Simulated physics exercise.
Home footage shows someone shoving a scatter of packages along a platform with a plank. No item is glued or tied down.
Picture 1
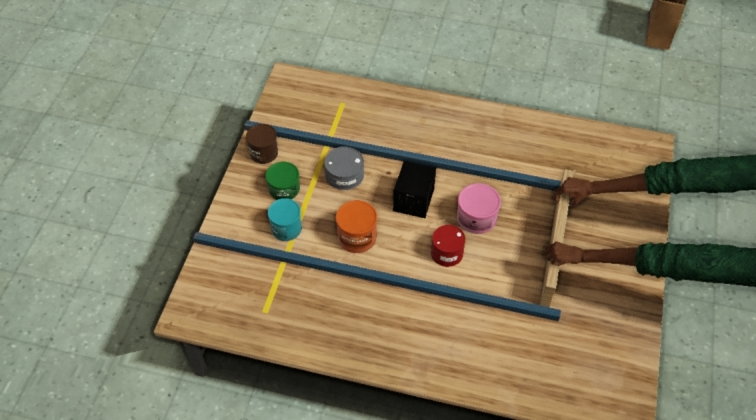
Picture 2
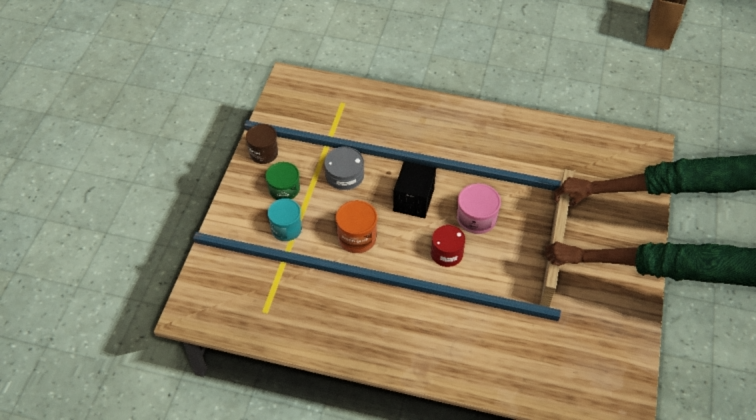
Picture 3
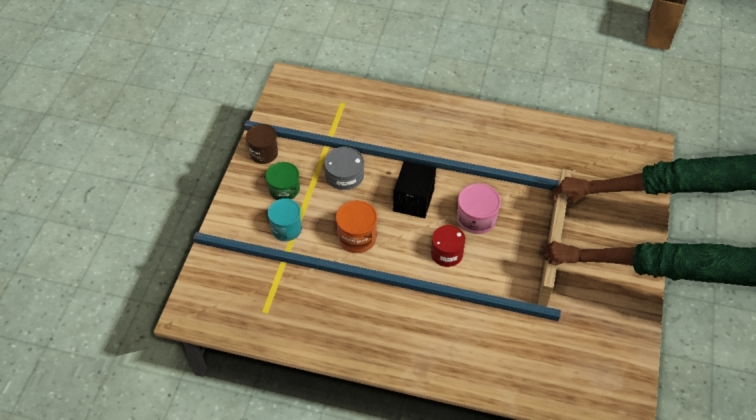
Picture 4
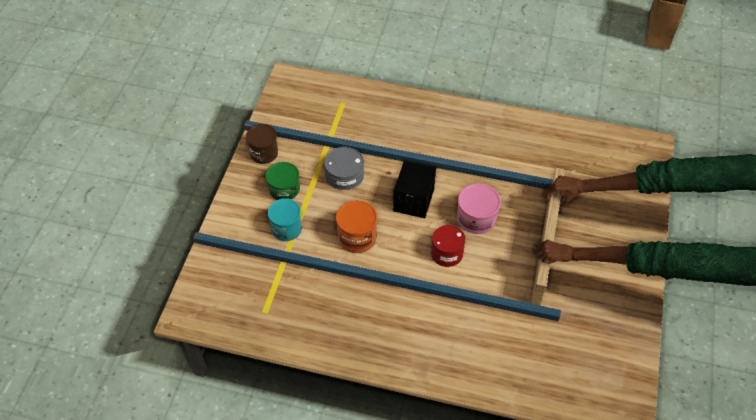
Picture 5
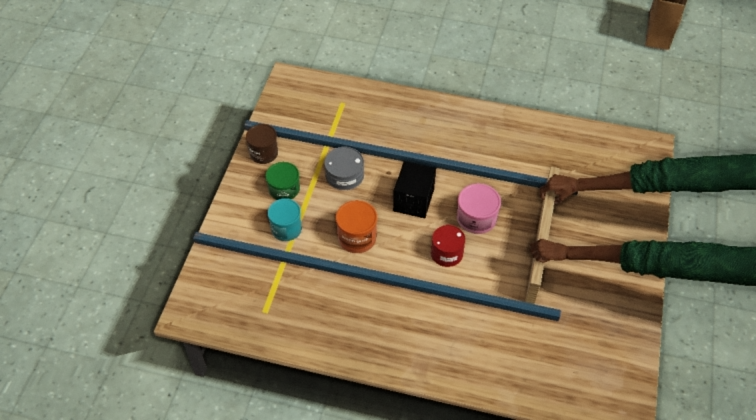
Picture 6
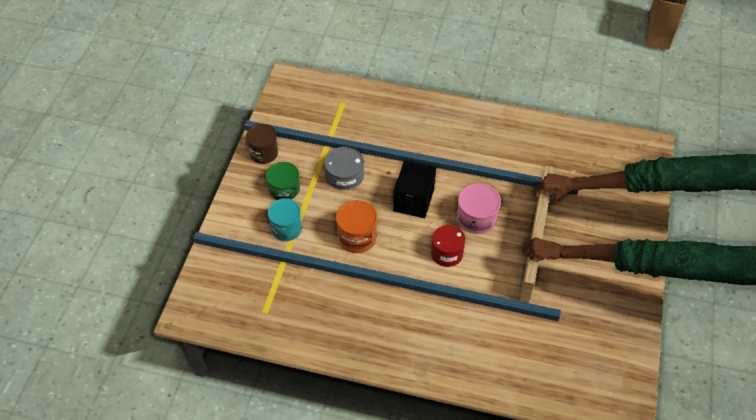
Two hands slide a wooden plank slightly left toward colourful containers that stay still.
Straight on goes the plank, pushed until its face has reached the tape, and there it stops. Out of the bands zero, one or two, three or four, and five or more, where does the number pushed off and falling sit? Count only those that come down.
It sits at one or two.
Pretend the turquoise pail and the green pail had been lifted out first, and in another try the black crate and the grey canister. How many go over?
1 in the first case and 0 in the second.
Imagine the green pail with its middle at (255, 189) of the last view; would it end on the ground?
Result: It stays aboard.
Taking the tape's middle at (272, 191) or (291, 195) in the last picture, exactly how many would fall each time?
In order, 3 then 3.
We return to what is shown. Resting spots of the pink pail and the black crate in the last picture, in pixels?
The one named first is at (293, 173), the next at (264, 155).
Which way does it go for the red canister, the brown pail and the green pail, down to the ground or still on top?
At the finish the red canister is still up there, the brown pail is gone and the green pail is still up there.
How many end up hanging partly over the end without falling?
The answer comes to 2.
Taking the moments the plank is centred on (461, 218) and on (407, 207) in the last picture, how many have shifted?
Counts: 3 / 5.
Early on, none off yet; brown pail at rest near (263, 144); green pail at rest near (283, 182); turquoise pail at rest near (285, 221).
Finally, the number that fall off is one or two; lost, brown pail.
